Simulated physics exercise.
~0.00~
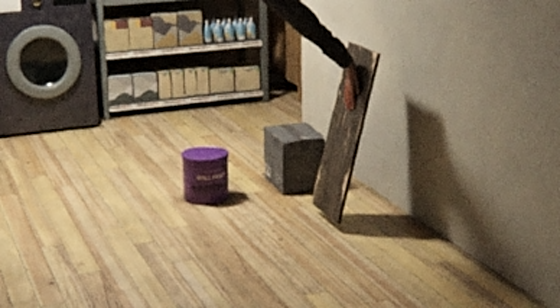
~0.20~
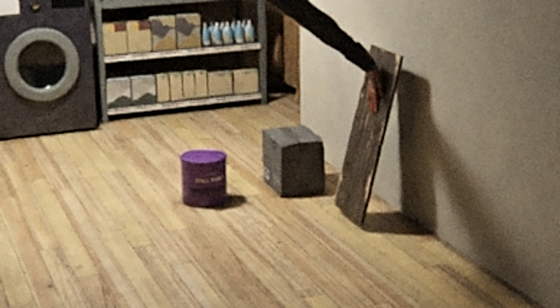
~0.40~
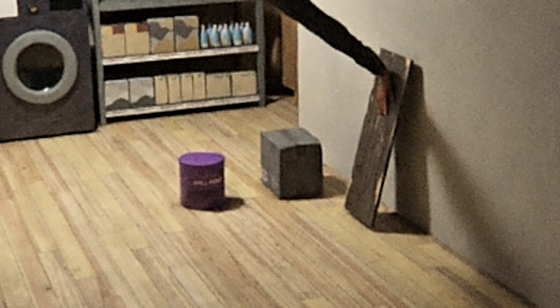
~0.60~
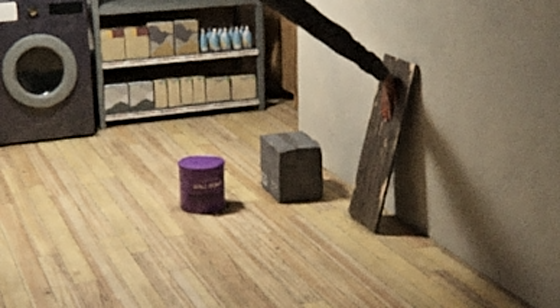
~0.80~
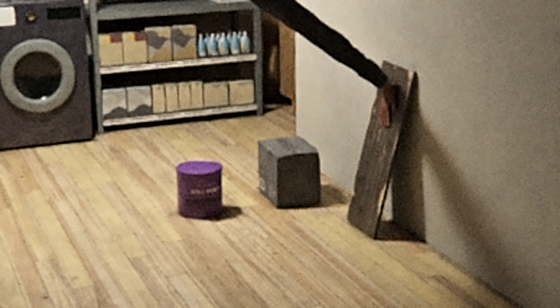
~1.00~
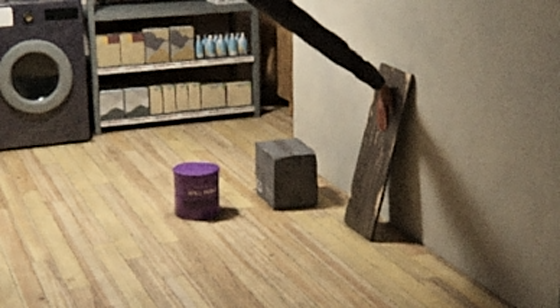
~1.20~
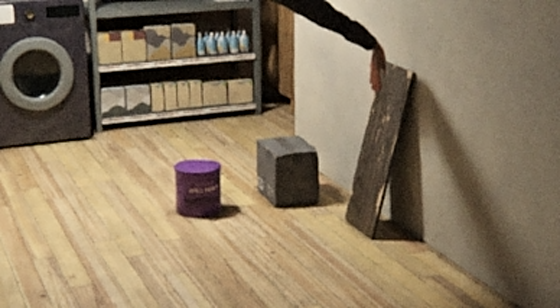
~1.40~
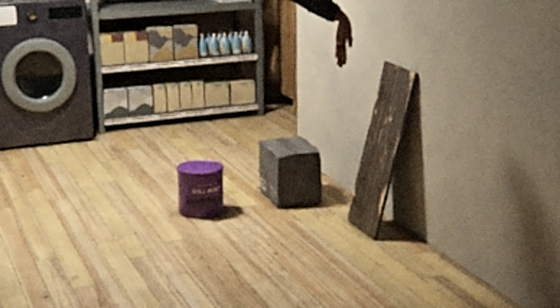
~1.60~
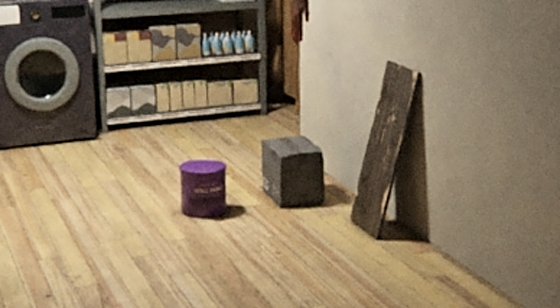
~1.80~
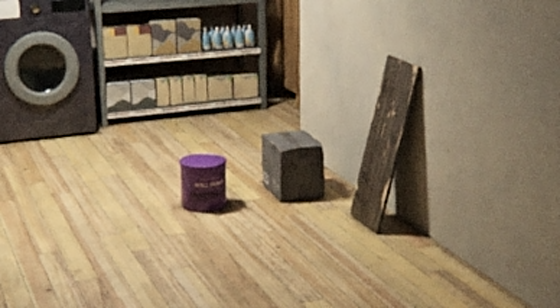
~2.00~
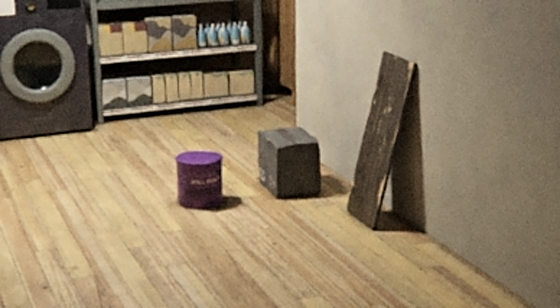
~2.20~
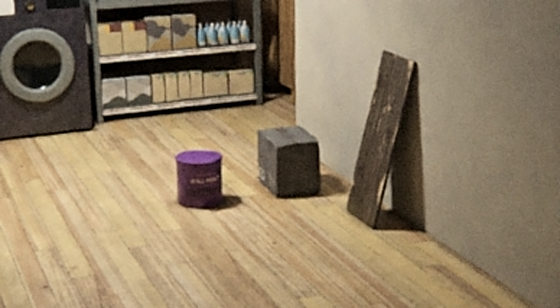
A room with a pale wooden floor and a bare wall on the right is seen from slightly above by a gently swaying camera, with a dark-fronted washing machine and stocked shelves at the back. A purple pail stands near the middle, with a dark grey box to its right and a blackish board further right. An arm reaching in from above holds the board by its top and moves it right, leaning it against the wall. The hand steadies it, then lets go and draws back out of view. The board stays leaning, and the pail and box remain in place.
